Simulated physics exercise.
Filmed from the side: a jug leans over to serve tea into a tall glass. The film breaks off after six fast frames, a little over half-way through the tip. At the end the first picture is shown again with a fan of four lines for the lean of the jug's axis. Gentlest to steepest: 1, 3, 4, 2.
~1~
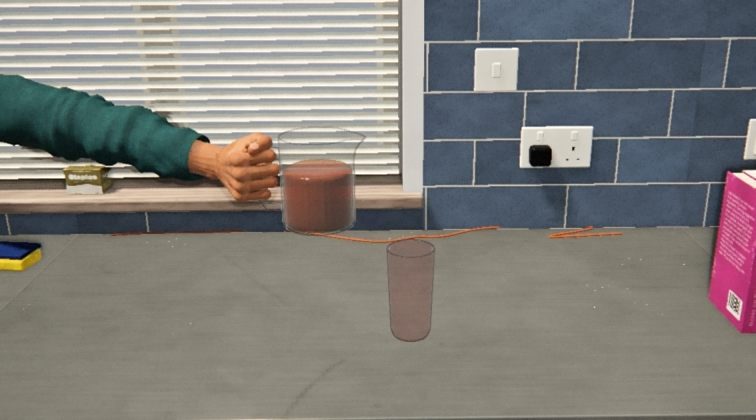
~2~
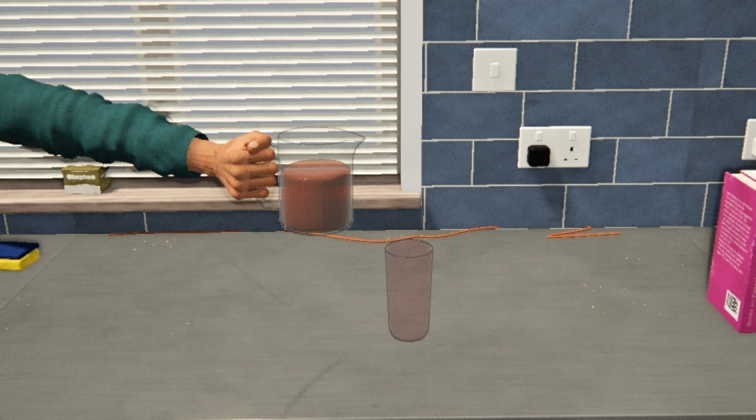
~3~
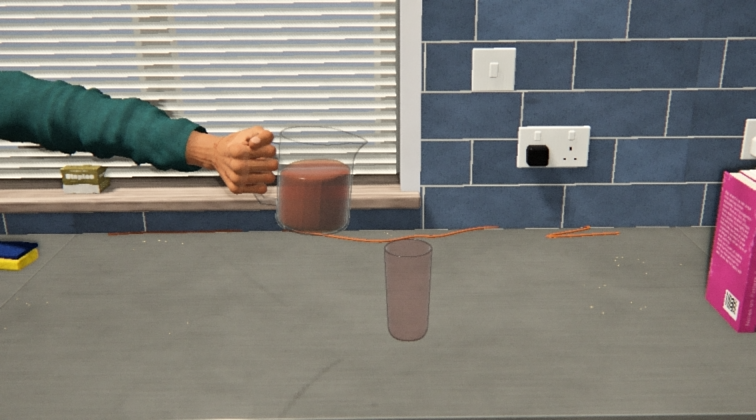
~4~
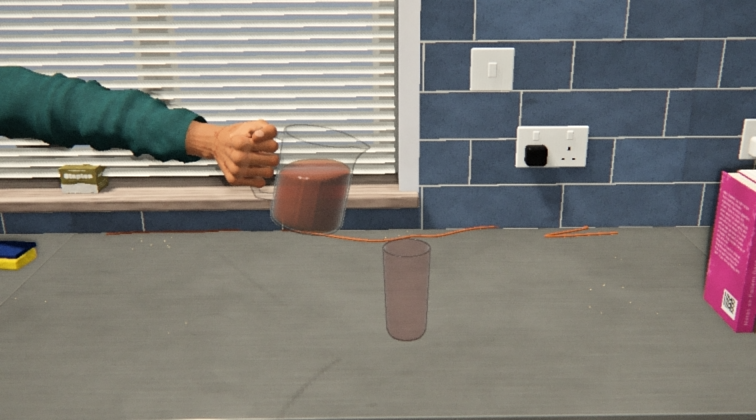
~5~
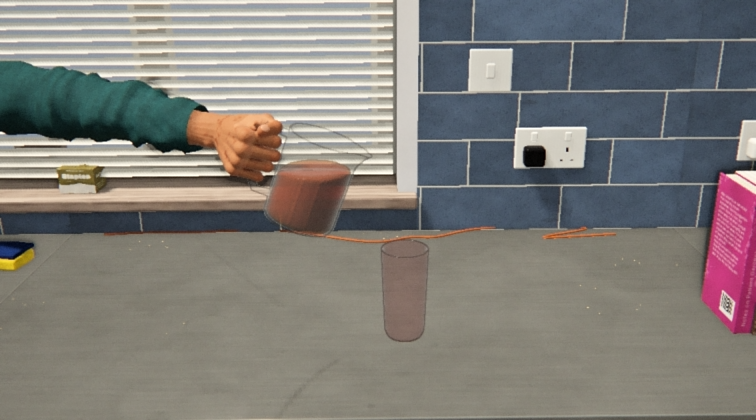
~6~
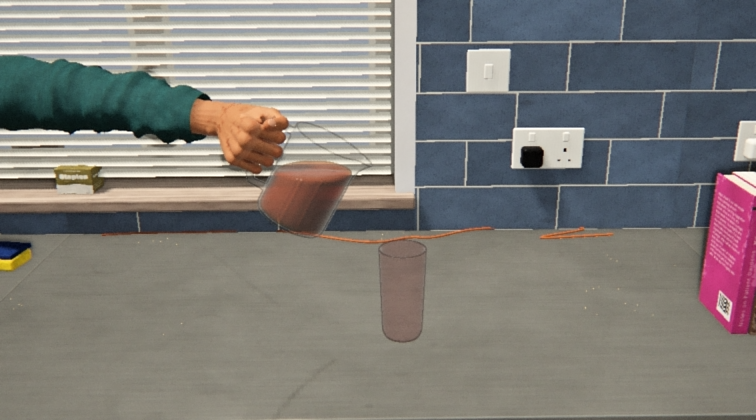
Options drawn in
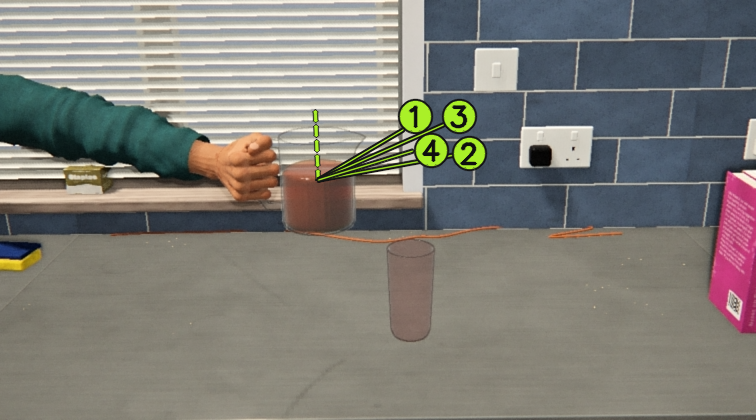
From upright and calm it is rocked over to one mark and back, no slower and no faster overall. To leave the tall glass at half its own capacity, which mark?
Take 3.
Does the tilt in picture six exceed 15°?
Yes.
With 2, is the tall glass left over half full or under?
Over half.
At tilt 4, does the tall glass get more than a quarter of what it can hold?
Yes.
On the marked copy, 1 at (403, 129); 2 at (452, 155); 3 at (443, 124); 4 at (412, 151).
With 1, the tall glass ends with about 32 % of what it can hold.
With 2, the tall glass ends with about 90 % of what it can hold; 3 % of the tea is spilt.
With 3, the tall glass ends with about 52 % of what it can hold.
With 4, the tall glass ends with about 71 % of what it can hold.
